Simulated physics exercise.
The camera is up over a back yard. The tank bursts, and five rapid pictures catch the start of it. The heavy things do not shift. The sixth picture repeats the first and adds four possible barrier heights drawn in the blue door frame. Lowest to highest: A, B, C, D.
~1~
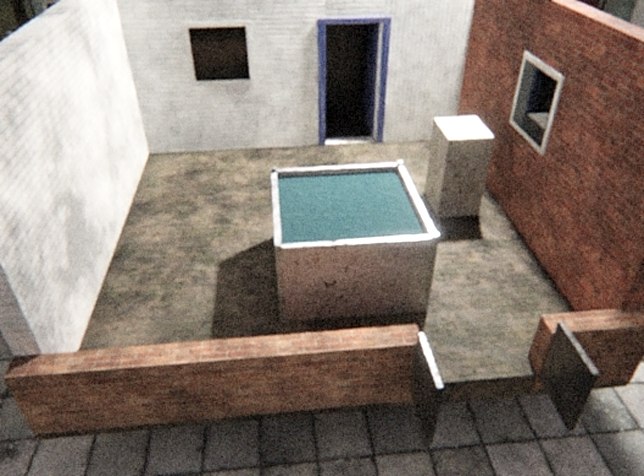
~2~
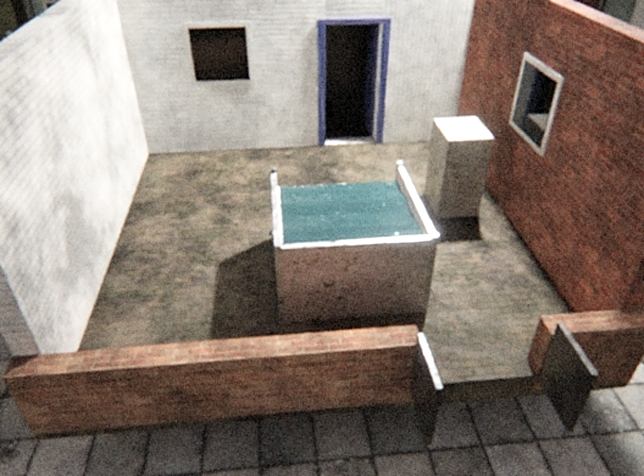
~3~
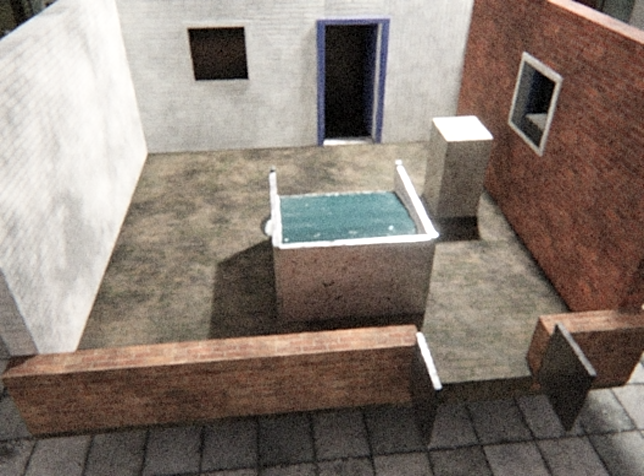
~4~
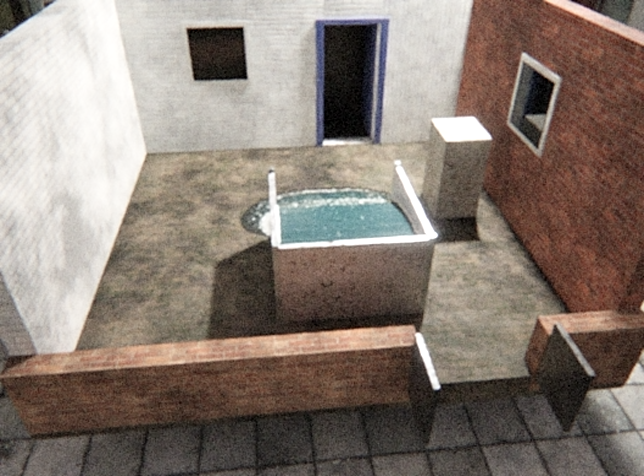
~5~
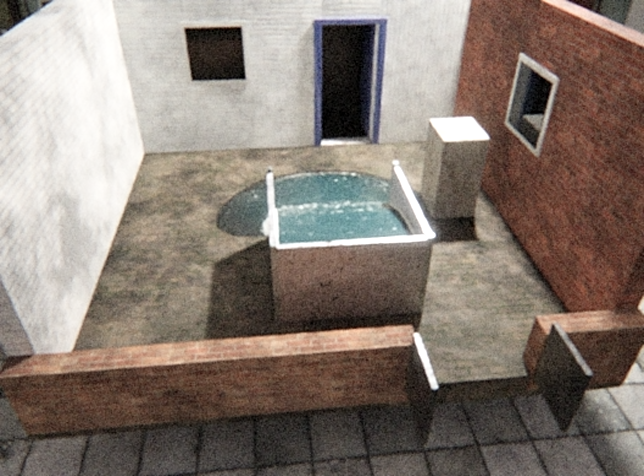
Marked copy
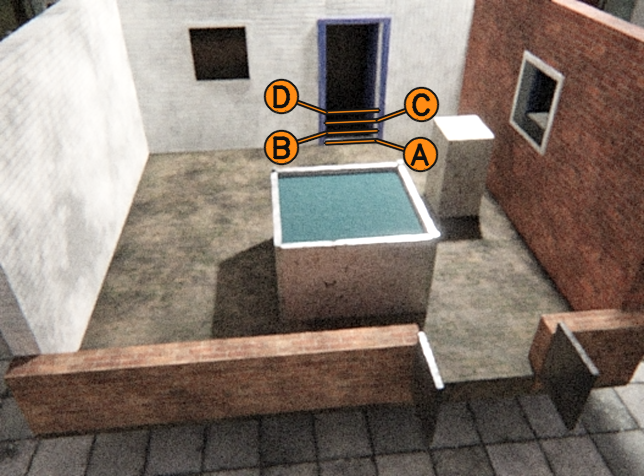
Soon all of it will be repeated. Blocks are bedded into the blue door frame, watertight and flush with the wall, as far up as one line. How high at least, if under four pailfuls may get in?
That is mark C.
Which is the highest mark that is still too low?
That is mark B.
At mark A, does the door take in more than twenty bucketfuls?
Yes.
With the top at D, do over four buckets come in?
No.
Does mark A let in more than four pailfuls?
Yes, it does.
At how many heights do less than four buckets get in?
Two of the four.
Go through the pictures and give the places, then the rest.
Water in the tank at rest, its middle at (346, 206); foot of the blue doorway at (351, 144); open gate at (481, 316).
Water covers 2 % of the ground, its front hidden from here.
Water covers 5 % of the ground, its front hidden from here.
Water covers 10 % of the ground, its front hidden from here.
Water covers 17 % of the ground and shows as far out as (293, 175).
On the marked copy, A at (351, 141); B at (351, 131); C at (351, 121); D at (352, 111); from the bottom up A, B, C, D.
With A, dozens of bucketfuls pour in.
With B, about 11 bucketfuls get in.
With C, a splash gets over, under a bucket.
With D, nothing gets over.
